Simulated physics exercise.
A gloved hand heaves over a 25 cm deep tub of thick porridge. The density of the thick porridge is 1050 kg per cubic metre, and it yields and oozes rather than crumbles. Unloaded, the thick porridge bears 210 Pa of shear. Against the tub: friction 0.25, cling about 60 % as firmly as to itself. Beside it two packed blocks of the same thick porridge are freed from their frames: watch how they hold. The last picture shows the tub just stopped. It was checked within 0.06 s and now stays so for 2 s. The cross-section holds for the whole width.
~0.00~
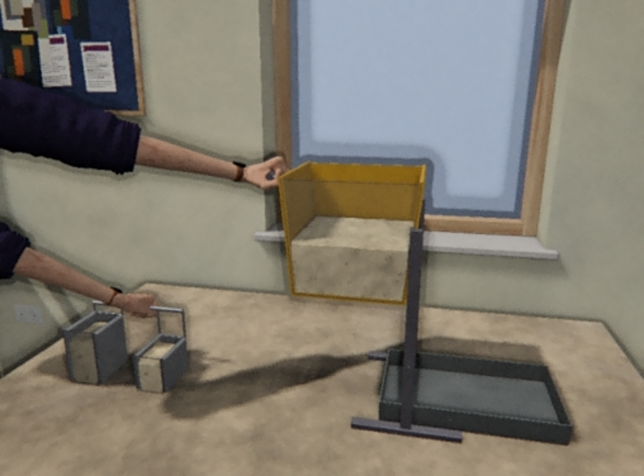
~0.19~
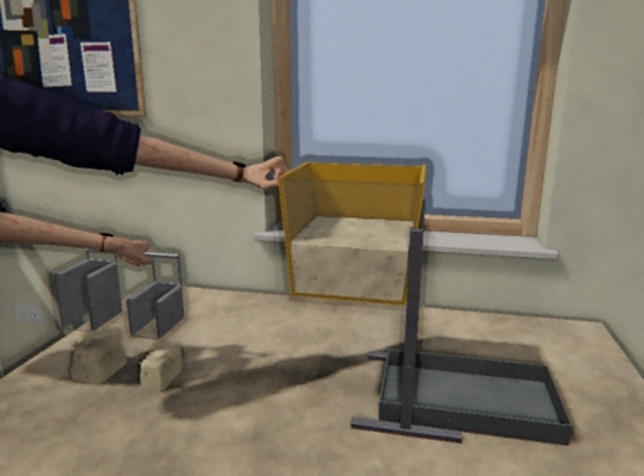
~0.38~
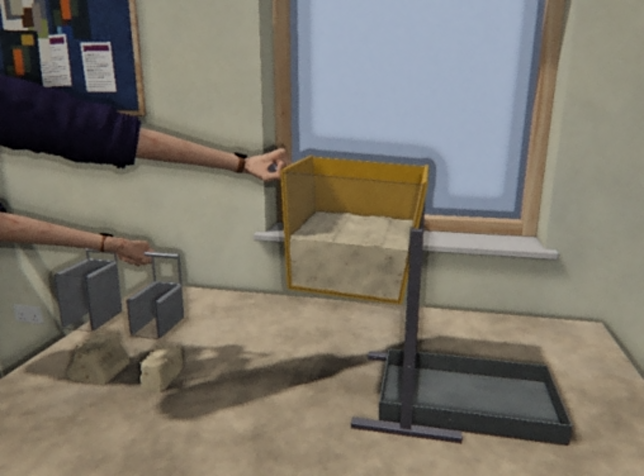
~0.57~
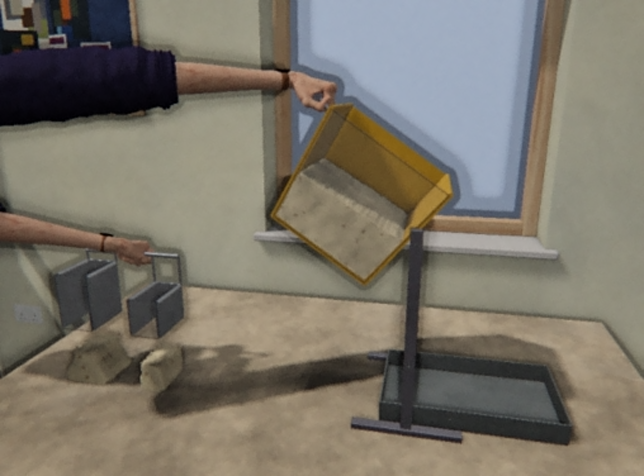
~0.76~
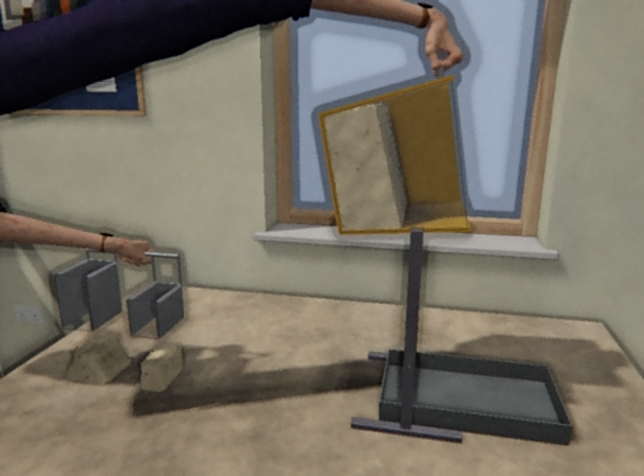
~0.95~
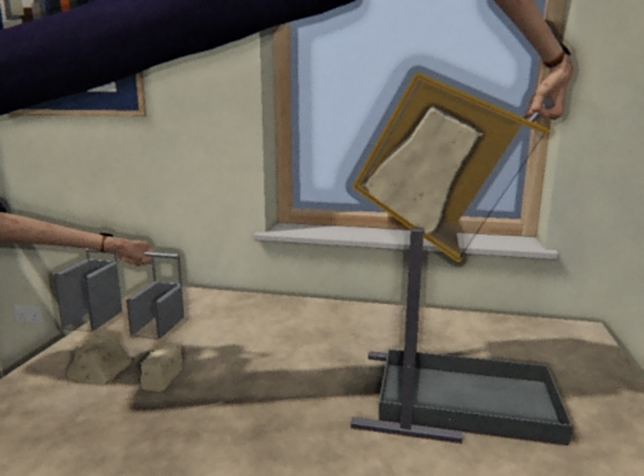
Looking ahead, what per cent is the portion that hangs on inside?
Close to 0 per cent.
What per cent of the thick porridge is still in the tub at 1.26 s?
Near 0 %.
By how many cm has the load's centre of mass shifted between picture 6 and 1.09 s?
Roughly 16 cm.
After 1.09 s, the tub is at 118 degrees and holds 52 %.
After 1.26 s, the tub is at 118 degrees and holds 0 %.
After 1.43 s, the tub is at 118 degrees and holds 0 %.
After 1.60 s, the tub is at 118 degrees and holds 0 %.
After 2.95 s, at the end, the tub is at 118 degrees and holds 0 %.
